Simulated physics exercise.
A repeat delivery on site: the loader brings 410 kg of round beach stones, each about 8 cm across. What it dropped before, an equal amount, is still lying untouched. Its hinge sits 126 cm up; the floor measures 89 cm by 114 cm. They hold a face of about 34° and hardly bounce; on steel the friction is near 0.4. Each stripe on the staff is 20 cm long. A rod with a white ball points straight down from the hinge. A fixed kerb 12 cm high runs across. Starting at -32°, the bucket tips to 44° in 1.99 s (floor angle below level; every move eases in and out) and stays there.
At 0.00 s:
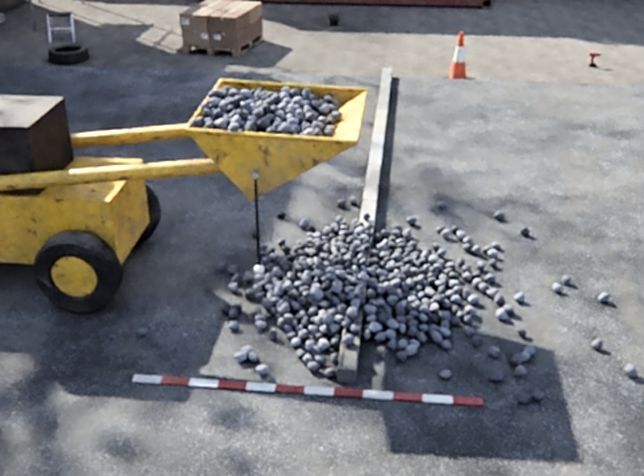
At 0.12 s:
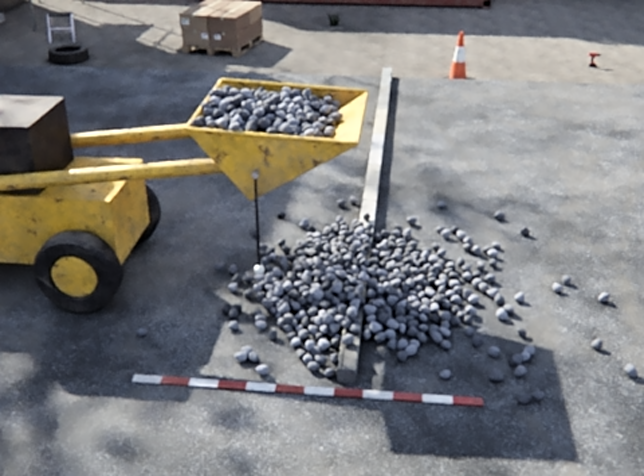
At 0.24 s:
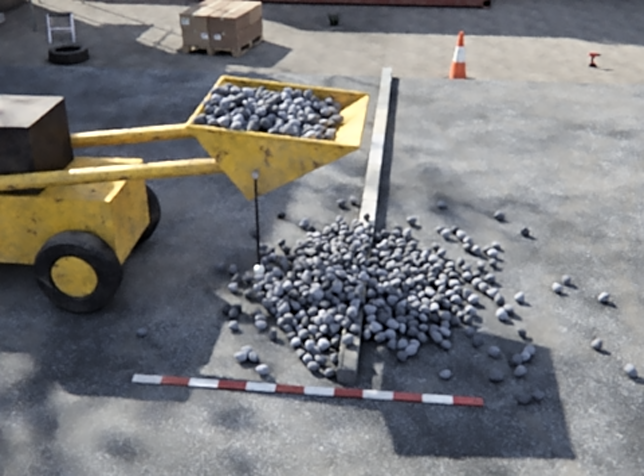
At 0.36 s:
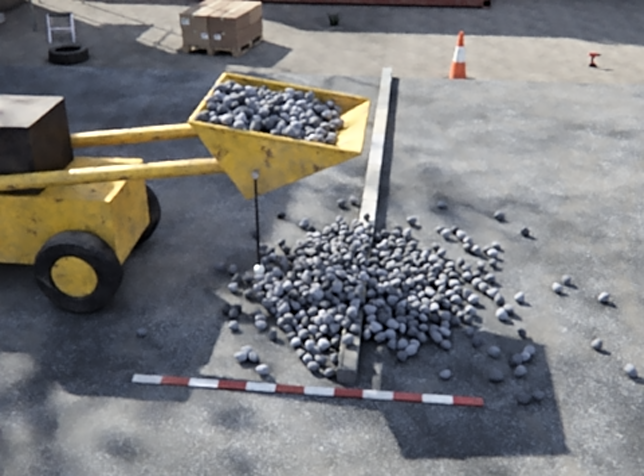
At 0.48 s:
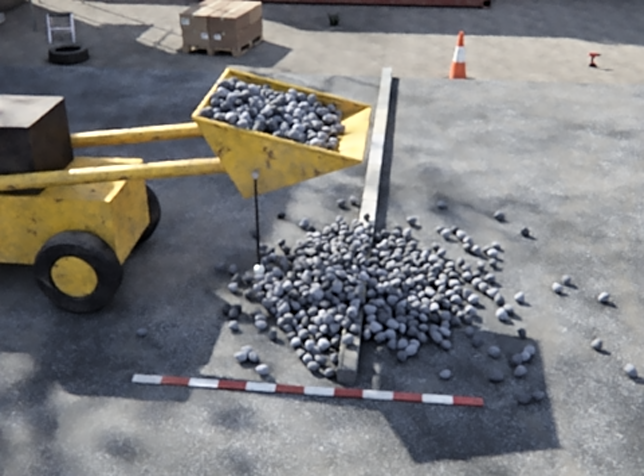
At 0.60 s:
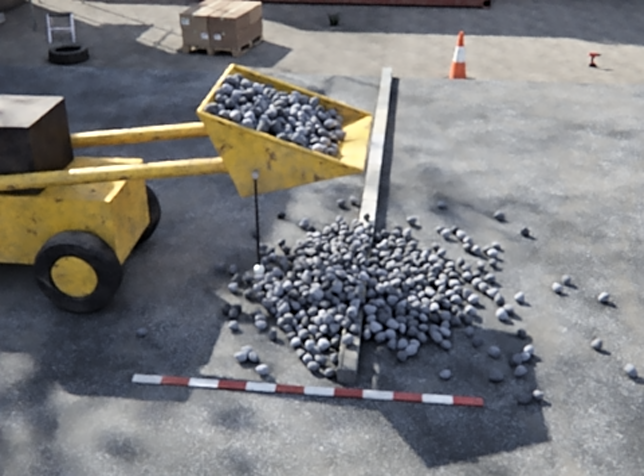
A yellow loader on the left slowly tilts its raised bucket of grey stones, the back edge rising and the right lip lowering, on a sunlit grey yard seen from above by a still camera. Below, a heap of similar stones lies motionless across a pale kerb, behind a red-and-white staff, with an orange cone and boxes farther back. The bucket's load shifts slightly while its shadow changes shape on the ground.
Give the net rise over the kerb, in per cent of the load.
Close to 84 parts in a hundred.
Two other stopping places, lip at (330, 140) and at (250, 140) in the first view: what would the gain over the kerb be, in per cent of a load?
About 55 and 0 per cent.
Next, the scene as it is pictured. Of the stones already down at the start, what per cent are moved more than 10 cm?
Roughly 25 per cent of them.
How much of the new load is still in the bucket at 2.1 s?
Roughly 10 per cent is still inside.
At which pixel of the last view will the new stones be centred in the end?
Near (402, 279).
After 1.5 s the floor is at 32°; in per cent of one load, 83 in the bucket, 75 on this side of the kerb, 42 over the kerb; the foremost stones are at (565, 304).
After 2.1 s the floor is at 44°; in per cent of one load, 8 in the bucket, 92 on this side of the kerb, 100 over the kerb; the foremost stones are at (565, 304).
After 2.4 s the floor is at 44°; in per cent of one load, 0 in the bucket, 79 on this side of the kerb, 121 over the kerb; the foremost stones are at (572, 306).
After 5.1 s the floor is at 44°; in per cent of one load, 0 in the bucket, 78 on this side of the kerb, 122 over the kerb; the foremost stones are at (589, 304). Net gain over the kerb, 84.
